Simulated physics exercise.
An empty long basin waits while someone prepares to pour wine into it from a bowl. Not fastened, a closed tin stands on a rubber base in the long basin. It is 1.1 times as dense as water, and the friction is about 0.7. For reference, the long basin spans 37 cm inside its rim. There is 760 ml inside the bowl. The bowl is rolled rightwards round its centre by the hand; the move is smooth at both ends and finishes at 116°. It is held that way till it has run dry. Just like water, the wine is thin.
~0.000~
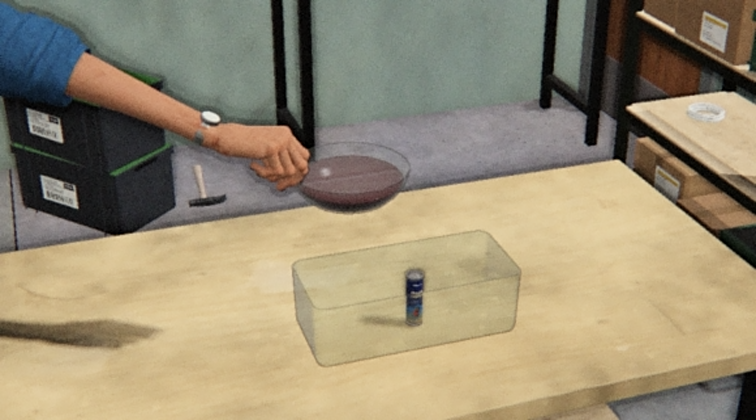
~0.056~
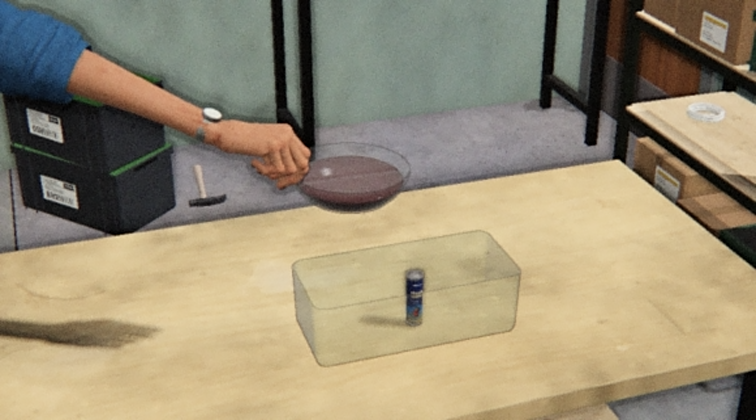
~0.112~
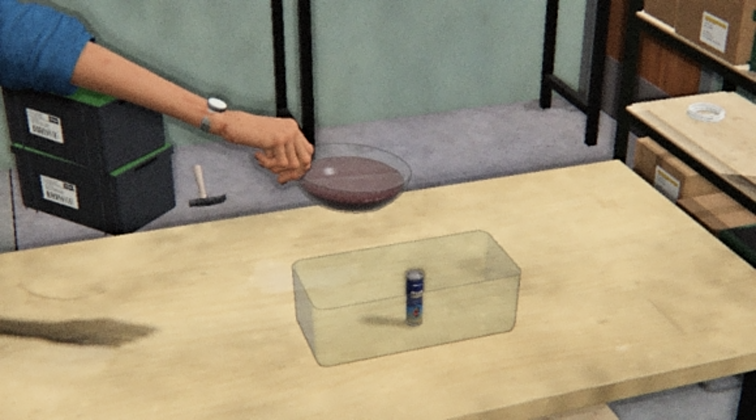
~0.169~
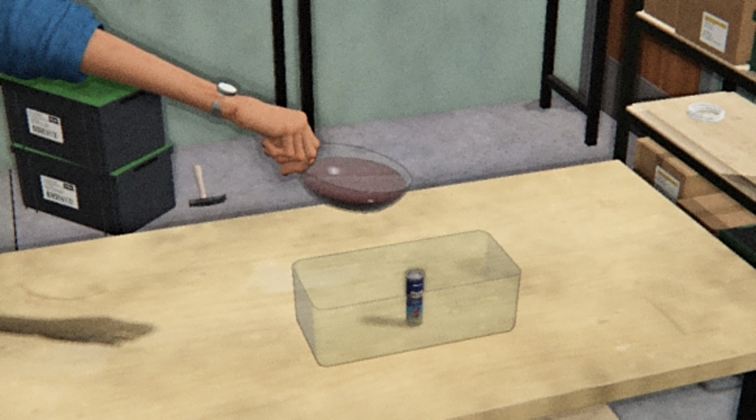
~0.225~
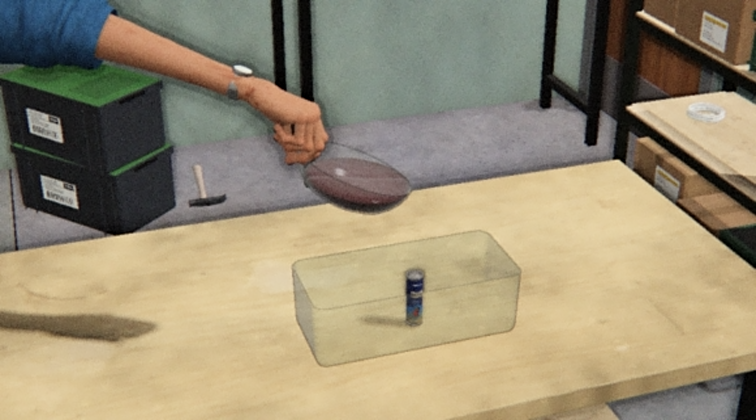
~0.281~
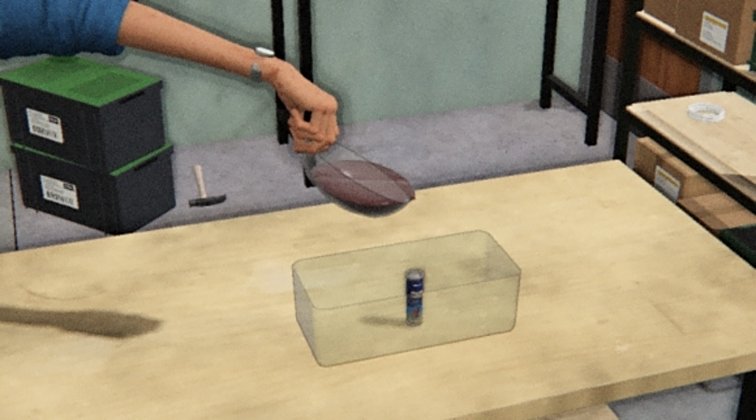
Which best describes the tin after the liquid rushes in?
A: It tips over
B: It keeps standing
Option B: It keeps standing.
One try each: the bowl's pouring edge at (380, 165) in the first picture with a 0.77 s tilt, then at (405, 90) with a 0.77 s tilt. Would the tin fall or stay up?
Run one: It tumbles. Run two: It tumbles.
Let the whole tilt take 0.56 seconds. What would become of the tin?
The tin keeps standing.
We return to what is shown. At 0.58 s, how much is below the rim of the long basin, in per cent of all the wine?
Around 80%.
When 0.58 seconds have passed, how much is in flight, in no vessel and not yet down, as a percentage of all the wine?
Near 20 per cent of it all.
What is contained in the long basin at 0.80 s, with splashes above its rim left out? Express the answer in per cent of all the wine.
Reading: Approx. 88 %.
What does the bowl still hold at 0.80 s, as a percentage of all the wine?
Around 0 in a hundred.
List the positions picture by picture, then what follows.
Tilt 0°; pouring edge (406, 160); surface from (295, 184) to (400, 168); the long basin's rim runs from (302, 287) to (504, 252); the tin's top is at (415, 277), in the first frame.
Tilt 2°; pouring edge (407, 161); surface from (295, 183) to (400, 169), in the second frame.
Tilt 6°; pouring edge (407, 165); surface from (297, 180) to (401, 171), in the third frame.
Tilt 13°; pouring edge (408, 172); surface from (299, 178) to (403, 174), in the fourth frame.
Tilt 23°; pouring edge (408, 182); surface from (304, 176) to (407, 176), in the fifth frame.
Tilt 34°; pouring edge (405, 192); surface from (311, 177) to (390, 179); 8 per cent is over the edge, in the sixth frame.
Then, 0.58 s in, the tilt is 99° and 0 per cent is still to pour; the tin stands where it began.
Then, 0.80 s in, the tilt is 116° and 0 per cent is still to pour; the tin stands where it began.
Then, 1.02 s in, the tilt is 116° and 0 per cent is still to pour; the tin stands where it began.
Then, 1.27 s in, the tilt is 116° and 0 per cent is still to pour; the tin stands where it began.
Finally, the tin stands where it began.
